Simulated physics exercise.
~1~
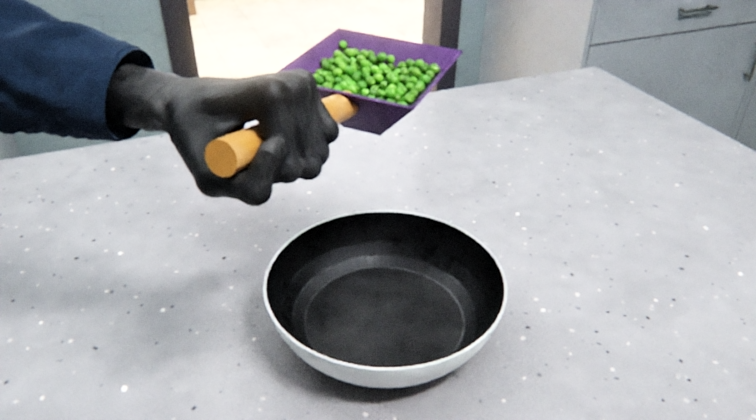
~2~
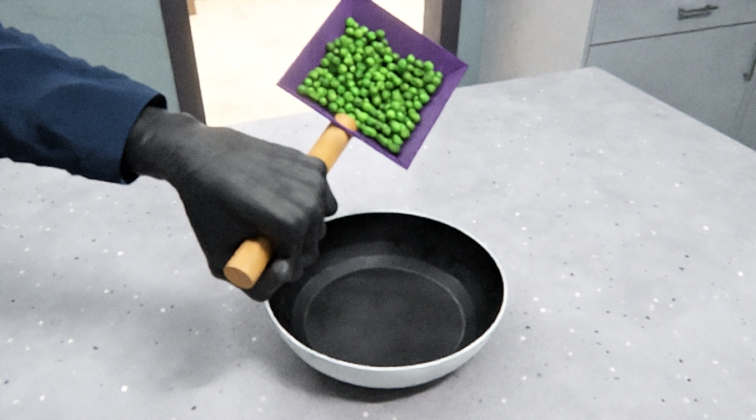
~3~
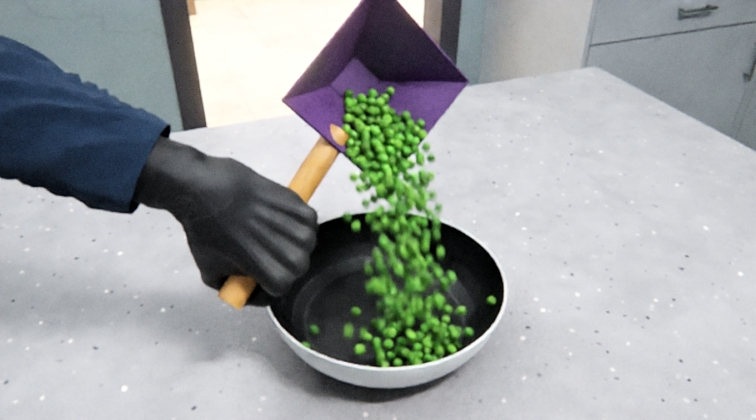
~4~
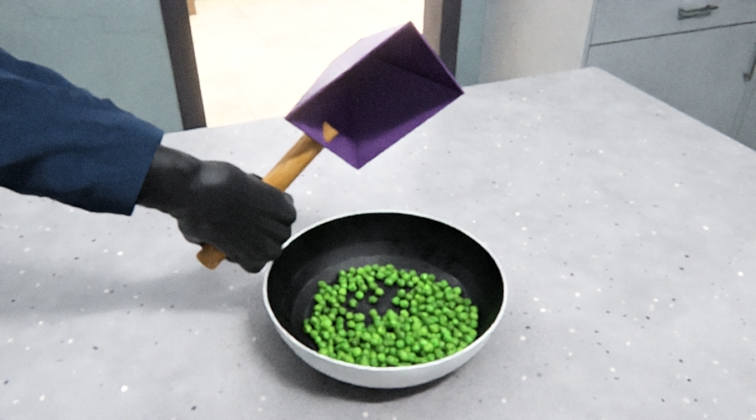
A black-gloved hand tilted a purple scoop full of green peas by its wooden handle over a dark pan on a speckled grey counter, and the peas poured down in a stream until the scoop was empty and they lay in the pan.
